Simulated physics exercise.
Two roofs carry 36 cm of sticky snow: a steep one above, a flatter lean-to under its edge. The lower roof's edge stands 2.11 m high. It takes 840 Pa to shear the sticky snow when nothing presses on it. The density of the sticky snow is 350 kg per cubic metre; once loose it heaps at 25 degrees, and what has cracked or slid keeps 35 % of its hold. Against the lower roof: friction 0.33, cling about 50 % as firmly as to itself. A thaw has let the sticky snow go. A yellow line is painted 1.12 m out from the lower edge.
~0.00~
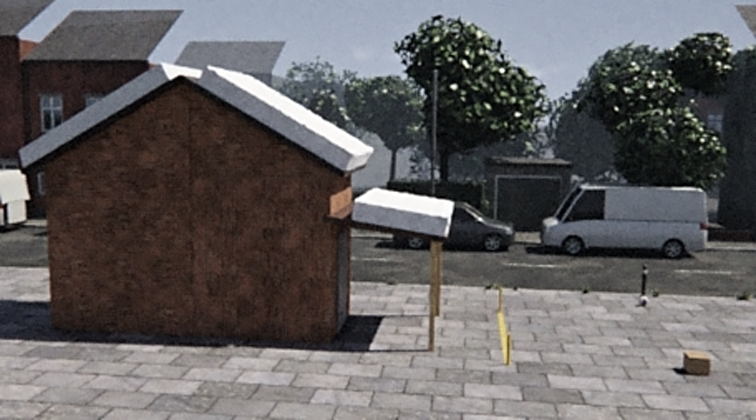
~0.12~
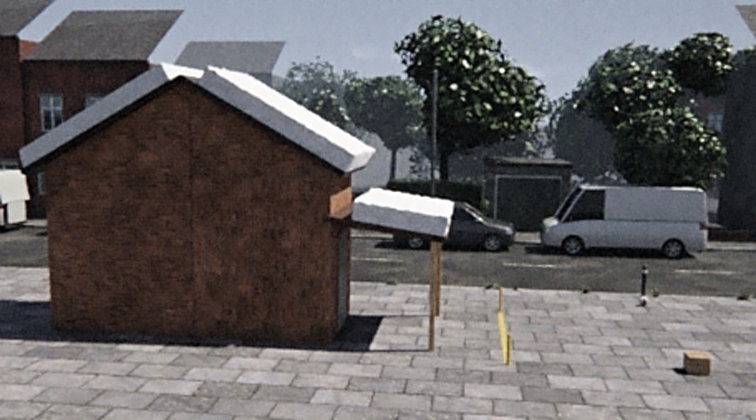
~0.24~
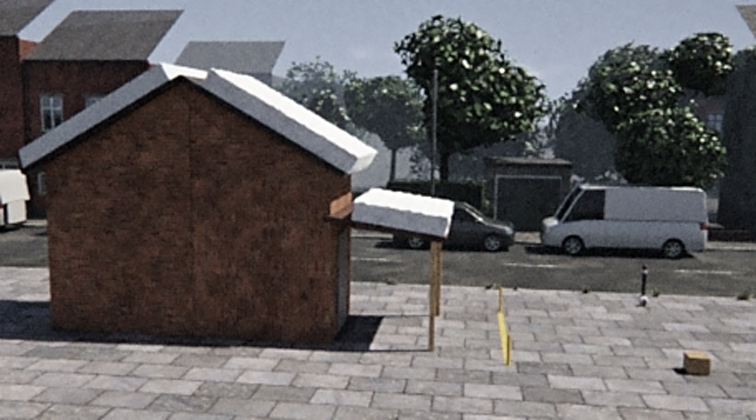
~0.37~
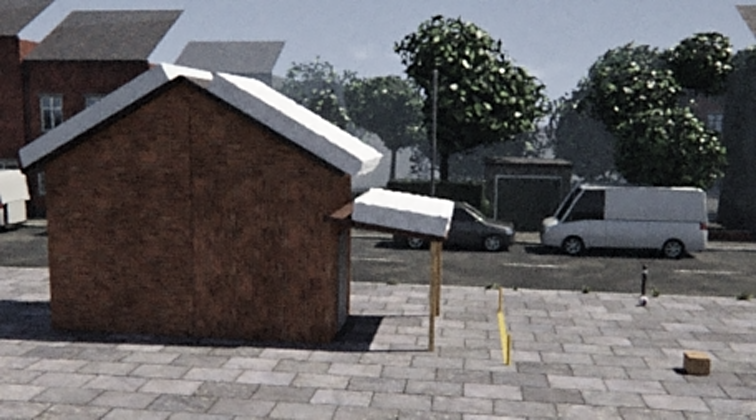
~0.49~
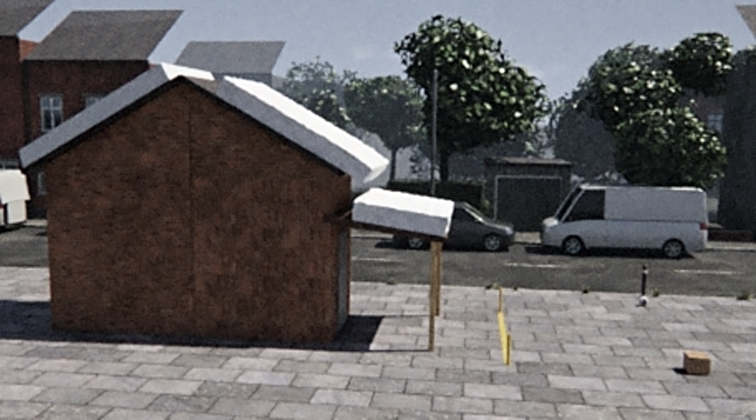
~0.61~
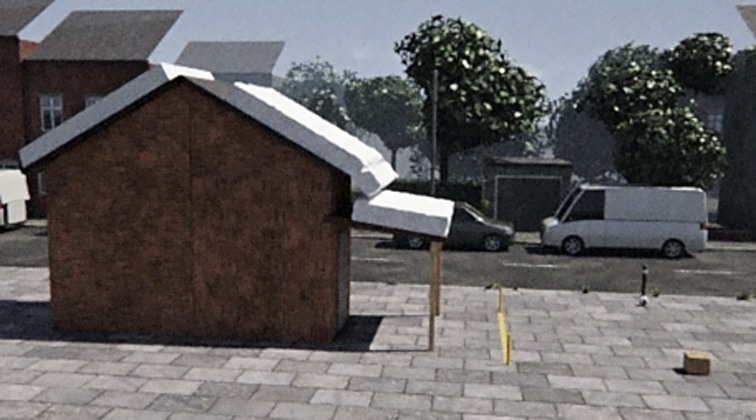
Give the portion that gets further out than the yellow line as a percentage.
About 31 %.
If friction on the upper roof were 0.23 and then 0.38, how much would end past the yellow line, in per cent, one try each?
In turn about 20 %, 1 %.
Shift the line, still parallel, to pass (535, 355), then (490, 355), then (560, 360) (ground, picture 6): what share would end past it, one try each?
In that order: 18 %, 40 %, 10 %.
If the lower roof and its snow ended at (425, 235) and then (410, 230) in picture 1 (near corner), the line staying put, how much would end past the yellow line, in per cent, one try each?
In that order: 40 %, 50 %.
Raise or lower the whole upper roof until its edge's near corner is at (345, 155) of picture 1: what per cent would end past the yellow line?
Then about 45 %.
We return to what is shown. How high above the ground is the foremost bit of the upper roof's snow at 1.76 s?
About 1.0 m.
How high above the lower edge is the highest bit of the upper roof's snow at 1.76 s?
Roughly 1.0 m.
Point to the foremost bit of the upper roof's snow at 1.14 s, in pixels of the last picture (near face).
Around (439, 202).
By 1.14 s, none is below the lower edge and 0 % is past the line.
By 1.76 s, 14 % is below the lower edge and 0 % is past the line.
By 2.38 s, 49 % is below the lower edge and 24 % is past the line.
By 3.00 s, 58 % is below the lower edge and 31 % is past the line.
By 4.10 s, at the end, 59 % is below the lower edge and 31 % is past the line.
